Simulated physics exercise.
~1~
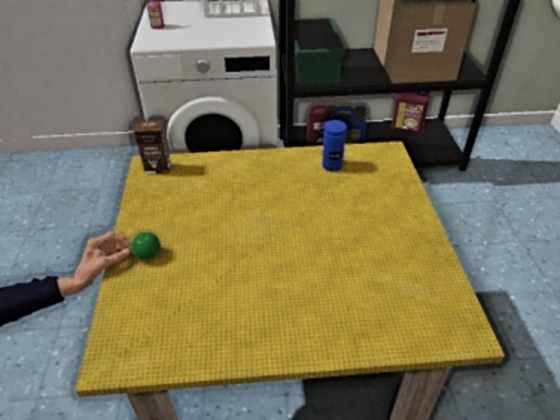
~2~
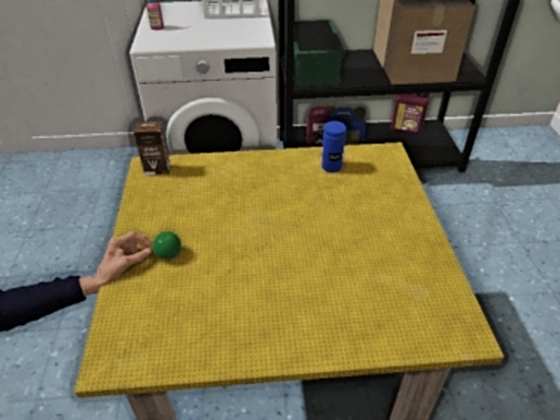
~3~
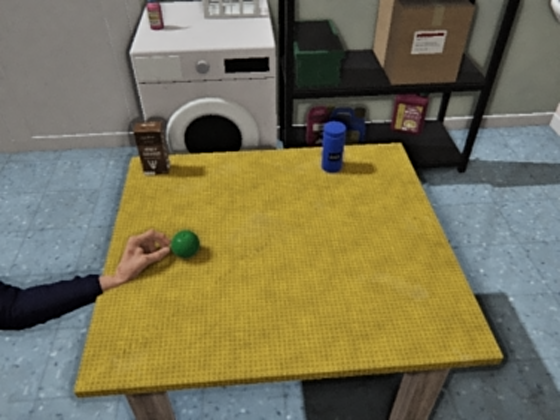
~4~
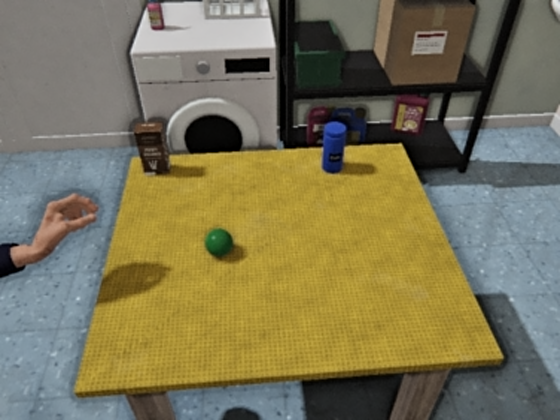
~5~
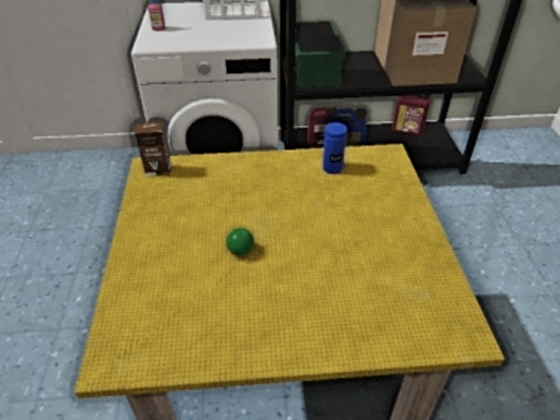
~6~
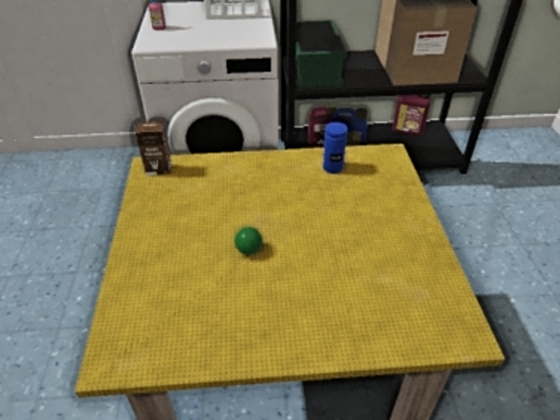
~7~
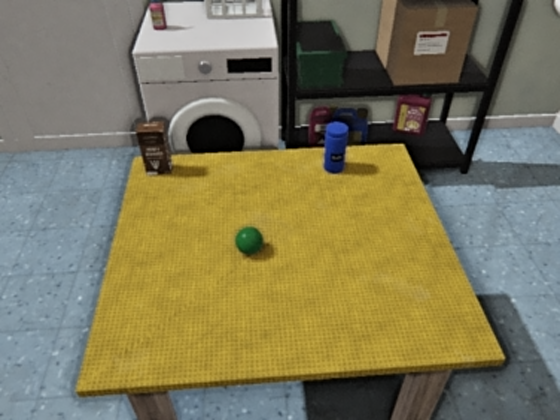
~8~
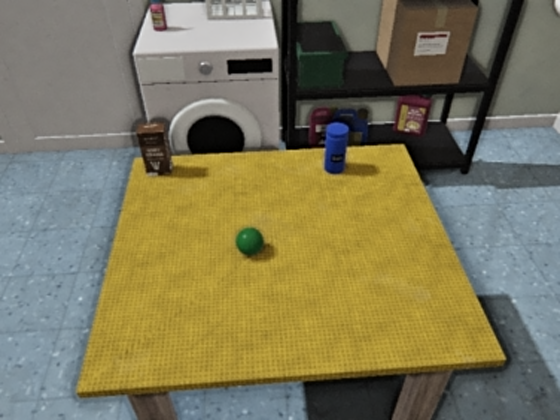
At first, a hand reaches in from the left and touches a small green ball-like object, perhaps an apple, near the left side of a yellow table, with a brown carton and a blue container standing toward the back. The hand pushes the green object steadily to the right across the table top. Then the hand lets go and draws back to the left, while the object keeps moving on its own. It slows as it nears the middle and comes to rest there. At the end, it sits still on the table, and the carton and blue container remain where they were.
